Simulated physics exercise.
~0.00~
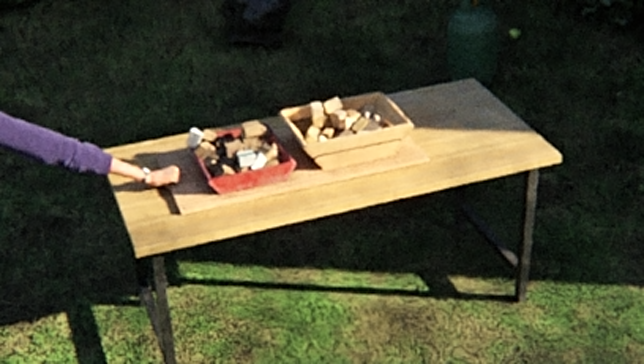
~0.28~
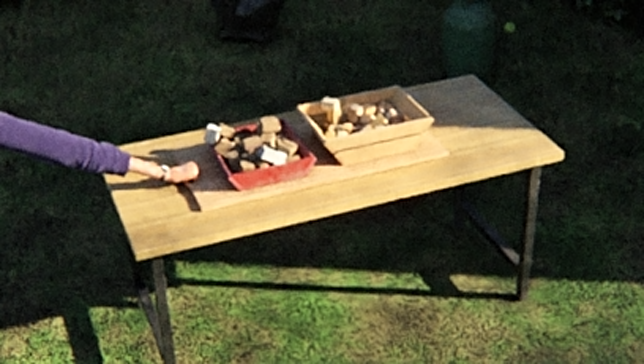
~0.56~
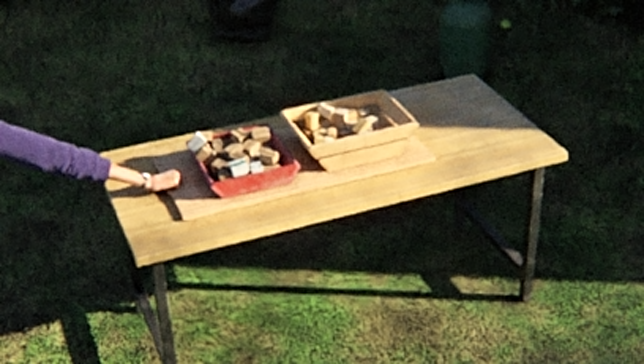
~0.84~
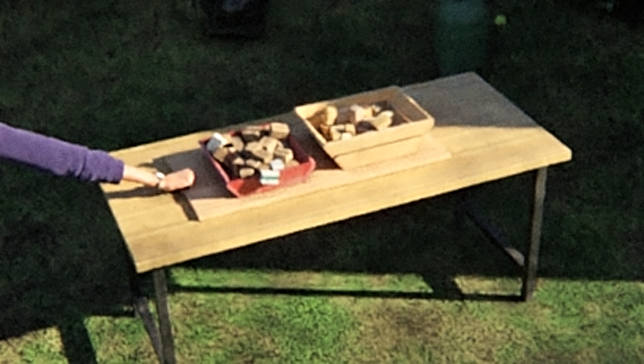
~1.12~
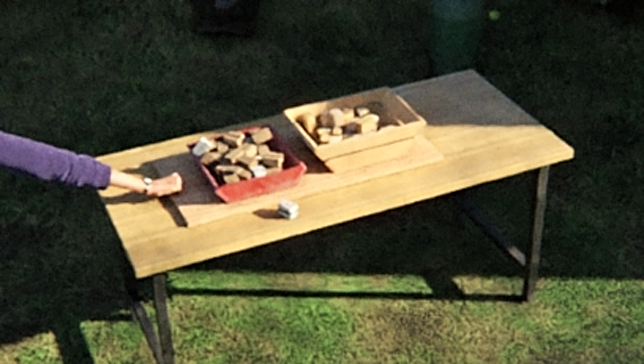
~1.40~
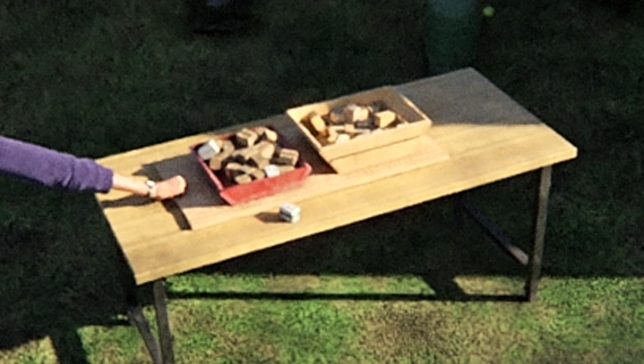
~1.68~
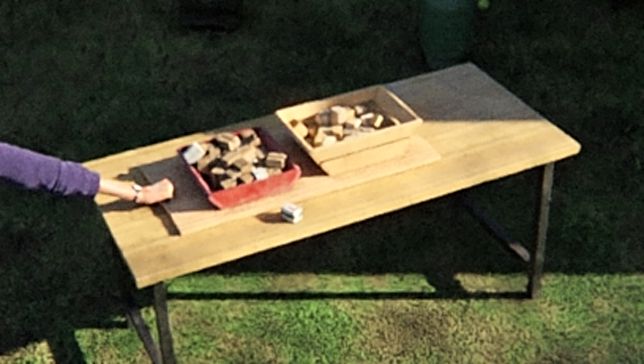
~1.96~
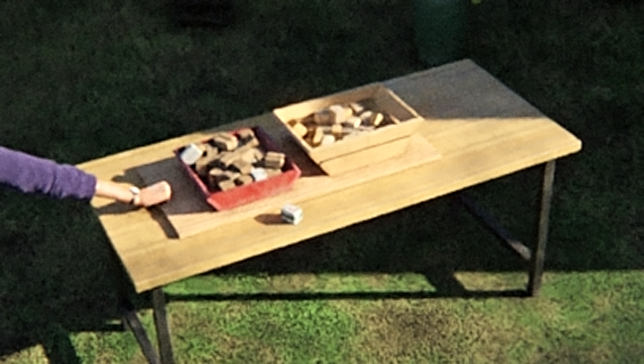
A hand slides two tubs to and fro until one piece leaves the red tub.
